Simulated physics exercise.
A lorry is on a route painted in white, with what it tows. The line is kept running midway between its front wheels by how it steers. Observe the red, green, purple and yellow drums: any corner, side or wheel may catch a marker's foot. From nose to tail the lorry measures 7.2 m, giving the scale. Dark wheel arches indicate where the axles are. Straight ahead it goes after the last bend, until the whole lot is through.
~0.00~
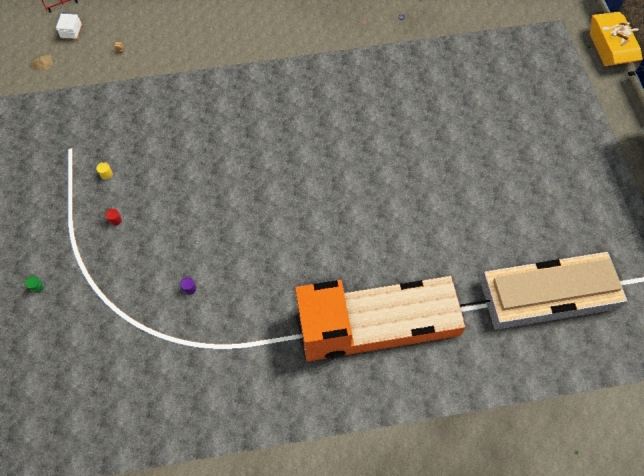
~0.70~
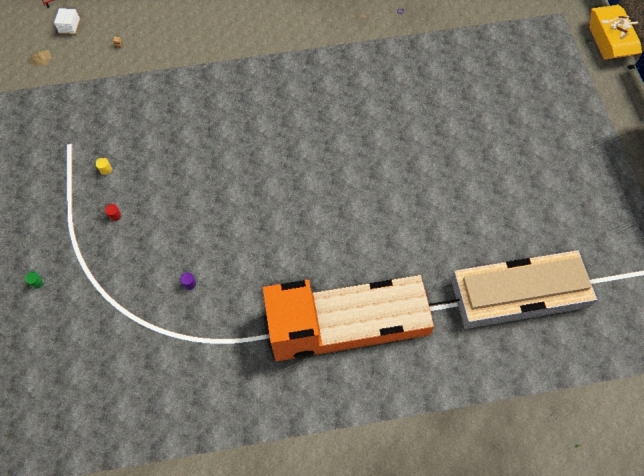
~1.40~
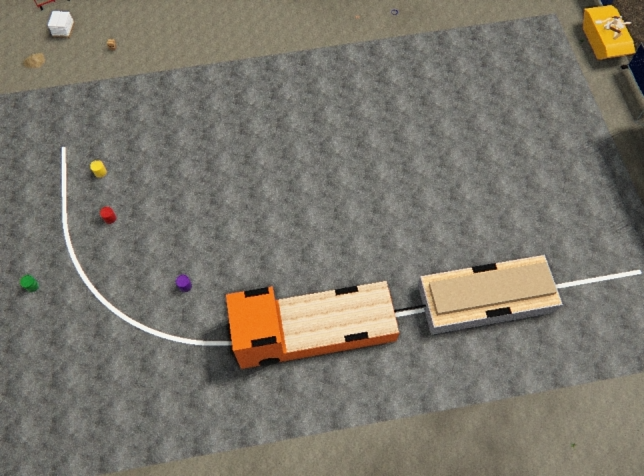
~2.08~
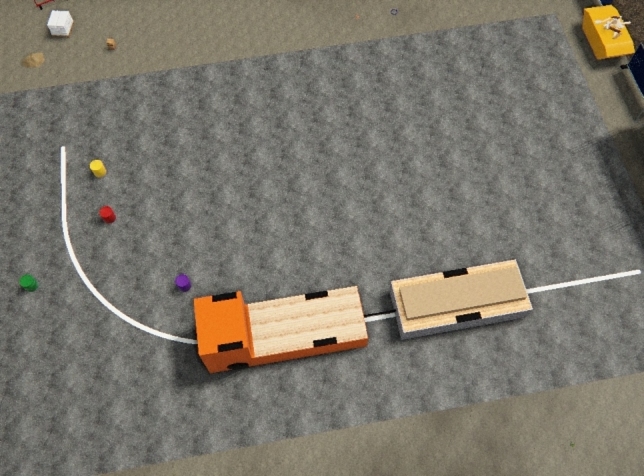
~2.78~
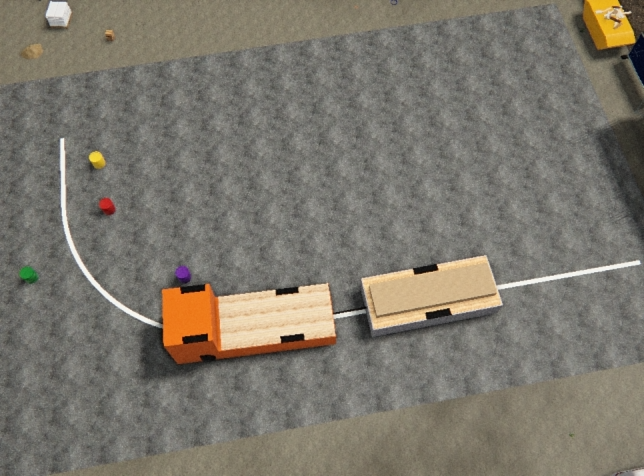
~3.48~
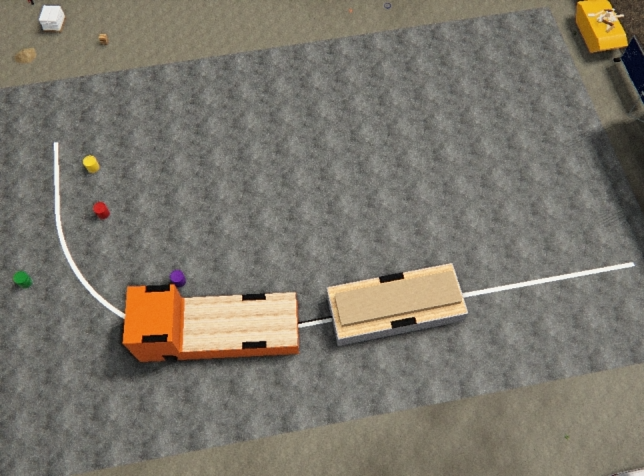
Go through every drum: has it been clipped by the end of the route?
My guess is the red one gets run into; my guess is the green one is left alone; my guess is the purple one gets run into; my guess is the yellow one gets run into.
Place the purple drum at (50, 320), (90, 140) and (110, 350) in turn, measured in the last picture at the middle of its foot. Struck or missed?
Try 1 untouched, try 2 touched, try 3 touched.
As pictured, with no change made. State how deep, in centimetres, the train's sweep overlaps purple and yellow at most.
Purple about 40 and yellow about 70.
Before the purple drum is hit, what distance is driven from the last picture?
I'd reckon around 8.5 metres from the last picture.
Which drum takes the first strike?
The purple marker.
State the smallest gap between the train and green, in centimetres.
To spare - green 20.
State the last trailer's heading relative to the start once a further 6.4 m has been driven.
Compared with the start, the last trailer heads some 10° away.
After 6.6 s, the last axle is at (270, 316) of the last picture, 30 cm off the line; green has been passed with 25 cm to spare.
After 7.8 s, the last axle is at (222, 312) of the last picture, 85 cm off the line; the trailer has hit purple.
After 8.6 s, the last axle is at (194, 306) of the last picture, 115 cm off the line; the lorry has hit red.
After 10.1 s, the last axle is at (147, 283) of the last picture, 160 cm off the line; the lorry has hit yellow.
After 17.0 s, the last axle is at (54, 85) of the last picture, 40 cm off the line; 3 of 4 struck in all.
